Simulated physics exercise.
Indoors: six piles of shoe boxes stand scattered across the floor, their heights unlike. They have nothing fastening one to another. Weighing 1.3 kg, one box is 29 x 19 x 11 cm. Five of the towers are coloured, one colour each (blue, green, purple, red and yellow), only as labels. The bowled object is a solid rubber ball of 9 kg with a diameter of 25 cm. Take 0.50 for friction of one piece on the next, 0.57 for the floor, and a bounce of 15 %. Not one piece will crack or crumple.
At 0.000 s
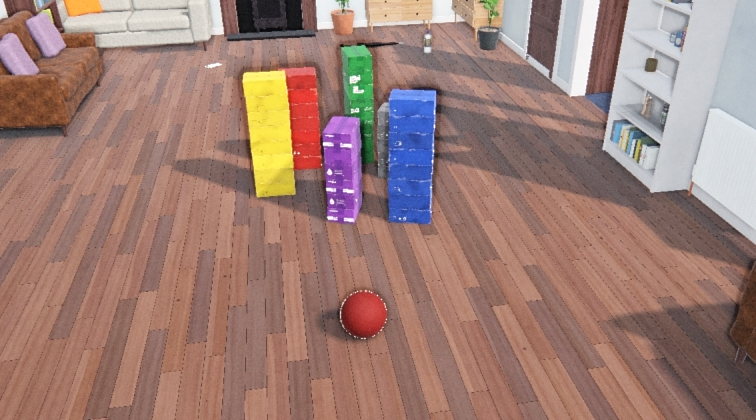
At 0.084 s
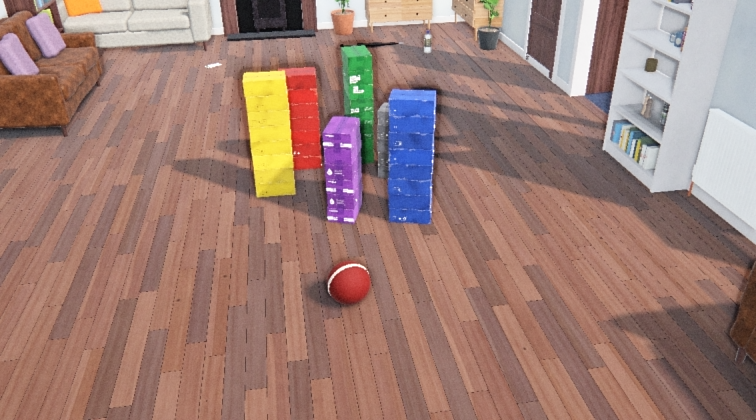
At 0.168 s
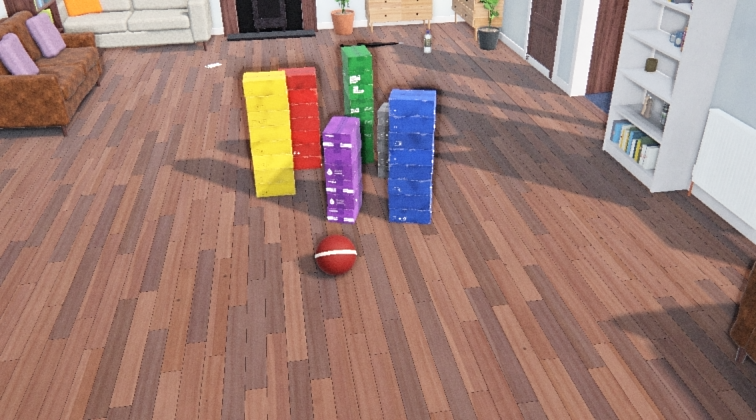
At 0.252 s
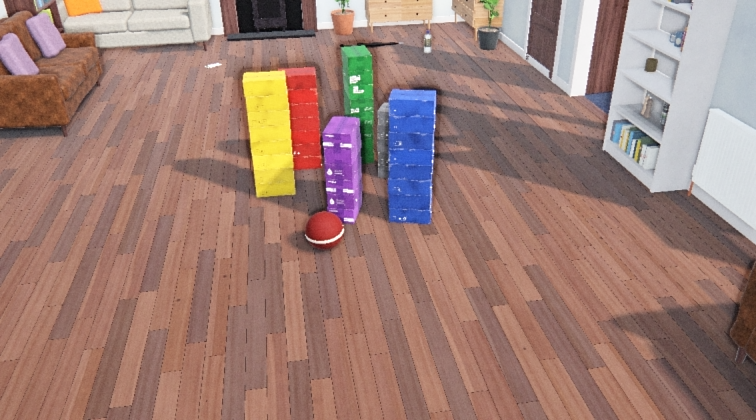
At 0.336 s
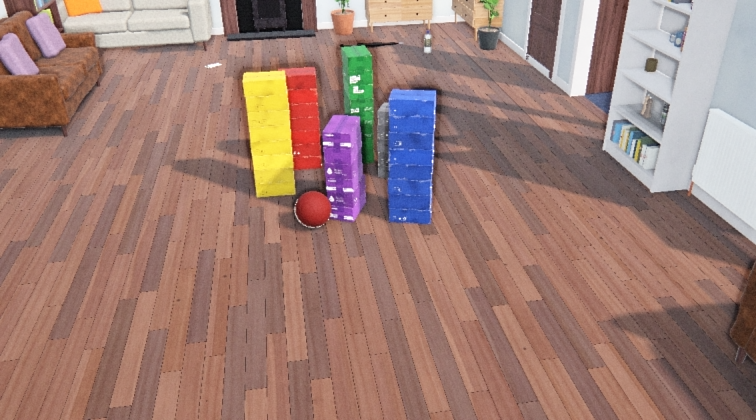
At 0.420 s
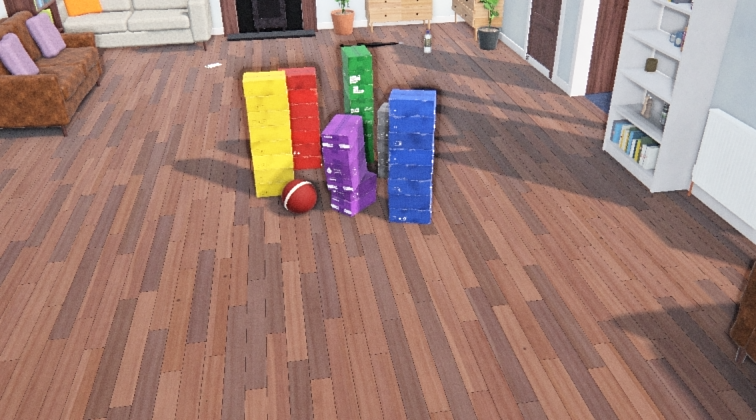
The clip shows a red ball rolling across a wooden floor toward several coloured stacks of boxes, striking the lower part of the purple stack and continuing left toward the yellow one as the purple boxes shift and lean slightly.
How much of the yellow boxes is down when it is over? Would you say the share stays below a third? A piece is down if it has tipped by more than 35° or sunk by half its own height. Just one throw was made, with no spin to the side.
No.
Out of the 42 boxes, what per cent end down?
Near enough 15 per cent of them, I reckon.
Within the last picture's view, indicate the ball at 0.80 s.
Roughly (260, 174).
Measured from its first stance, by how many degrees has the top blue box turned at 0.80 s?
Near 0 degrees from how it began.
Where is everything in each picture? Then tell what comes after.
In the first picture (each place is the centre of the face we see best), ball (363, 315) 1.10 m from contact, 3.5 m/s; top yellow box (265, 88); top blue box (411, 108); all as stacked.
The second picture shows ball (349, 283) 80 cm from contact, 3.5 m/s; top yellow box (265, 88).
The third picture shows ball (336, 255) 50 cm from contact, 3.5 m/s; top yellow box (265, 88).
The fourth picture shows ball (324, 231) 21 cm from contact, 3.5 m/s; top yellow box (265, 88).
The fifth picture shows ball (313, 209) after contact, 2.8 m/s; top yellow box (265, 88); 3 have shifted.
The sixth picture shows ball (299, 196) after contact, 2.8 m/s; top yellow box (265, 88); top purple box (342, 124) tilted 6°; steepest lean 7°, the box at (340, 185); 6 have shifted.
By 0.58 s, ball still moving; none of the 8 yellow boxes down (0 of 42 in all colours); top yellow box tilted 12°; top purple box moved 58 mm.
By 0.80 s, ball still moving; 6 of the 8 yellow boxes down (6 of 42 in all colours); top yellow box tilted 46°, 16 cm lower; top purple box moved 7 cm.
By 1.10 s, ball still moving; 7 of the 8 yellow boxes down (7 of 42 in all colours); top yellow box on its side.
When it is over (2.5 s), ball rolling away; 7 of the 8 yellow boxes down (7 of 42 in all colours); top yellow box on its side; top purple box moved 7 cm. That is 88 per cent. In pixels of the last frame, middles, top yellow box near (301, 196), top purple box near (348, 129).
